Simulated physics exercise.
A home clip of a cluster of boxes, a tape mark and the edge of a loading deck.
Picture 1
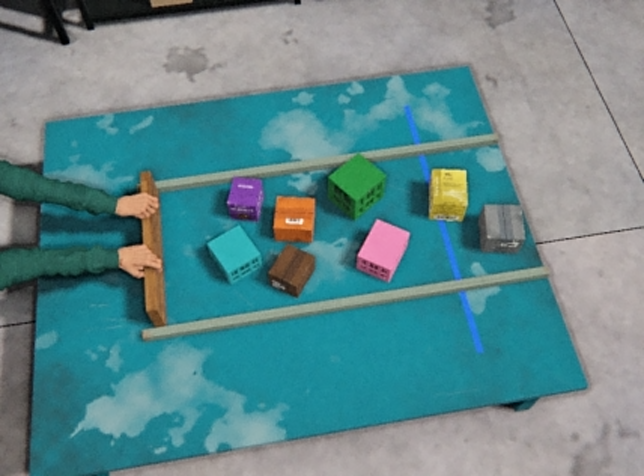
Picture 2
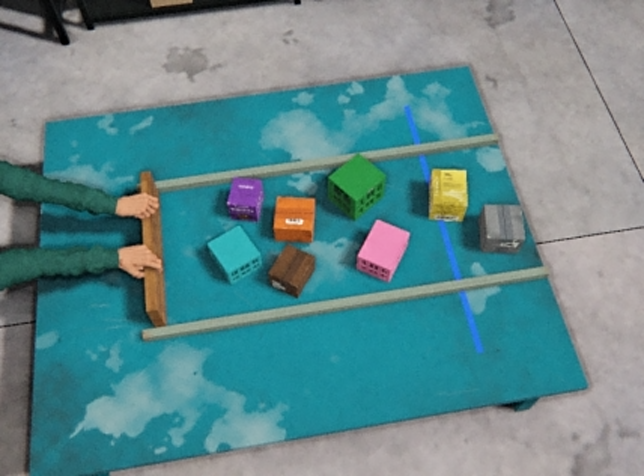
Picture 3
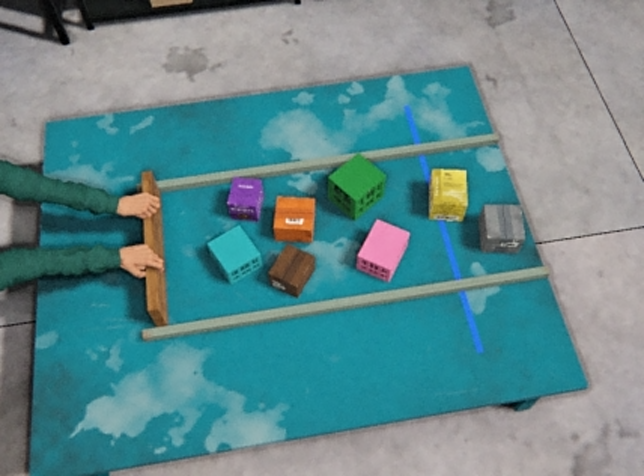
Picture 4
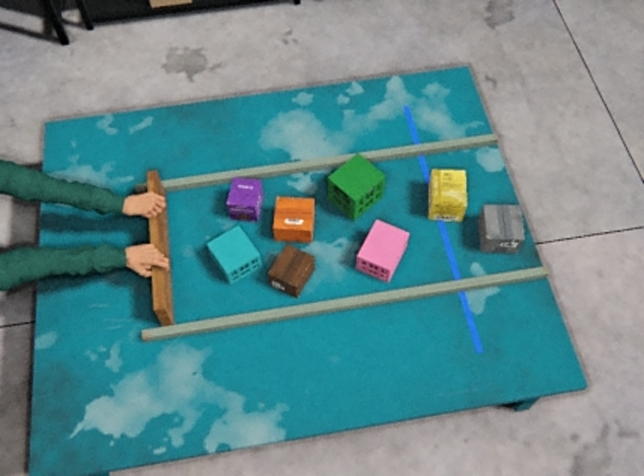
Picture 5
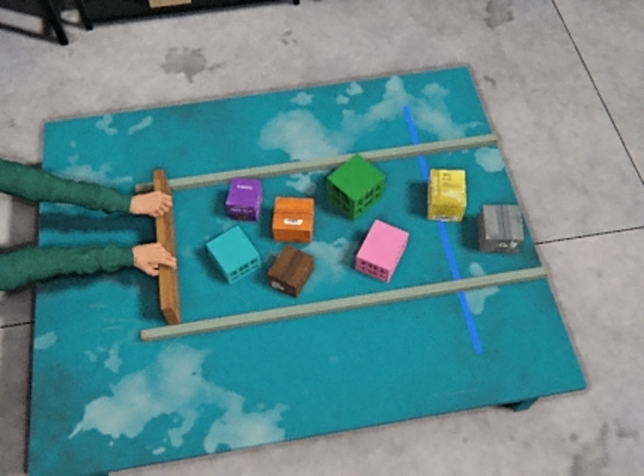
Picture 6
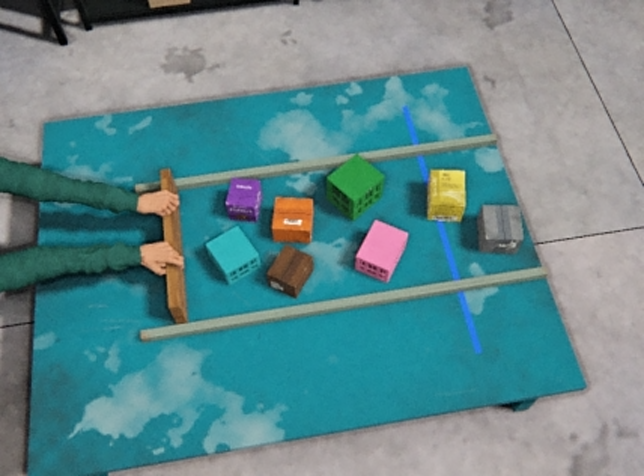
Two hands in green sleeves hold a wooden plank upright at the left of a teal, cloud-patterned board on a grey floor, seen from above at an angle. Between two pale rails sit purple, orange, turquoise, brown, green and pink boxes, with a yellow one by a blue tape line and a grey one beyond it at right. The hands slide the plank slightly rightward, leaving a gap before the boxes, which stay practically still, as does the camera.
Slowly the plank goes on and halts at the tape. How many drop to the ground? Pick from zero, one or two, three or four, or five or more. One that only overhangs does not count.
Here the number that fall off is one or two.
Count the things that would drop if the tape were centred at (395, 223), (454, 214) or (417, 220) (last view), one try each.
Try by try, 0, 2 and 0.
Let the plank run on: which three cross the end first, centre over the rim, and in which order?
Earliest first: The grey parcel, the yellow box, the pink crate.
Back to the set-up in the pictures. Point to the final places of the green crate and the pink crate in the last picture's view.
About (471, 155), and the other about (508, 229).
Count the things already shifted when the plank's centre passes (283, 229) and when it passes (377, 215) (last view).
The counts are 5 and 7.
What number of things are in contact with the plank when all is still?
That makes 3.
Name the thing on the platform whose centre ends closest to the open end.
That is the yellow box.
Early on, none off yet; grey parcel at rest near (499, 229); yellow box at rest near (446, 196); pink crate at rest near (381, 251).
A while later, none off yet; grey parcel at rest near (499, 229); yellow box at rest near (446, 196); pink crate travelled a little near (392, 248).
Further along, none off yet; grey parcel moving near (501, 230); yellow box travelled a little near (466, 195); pink crate travelled well along near (459, 237).
Finally, the number that fall off is one or two; lost, grey parcel.
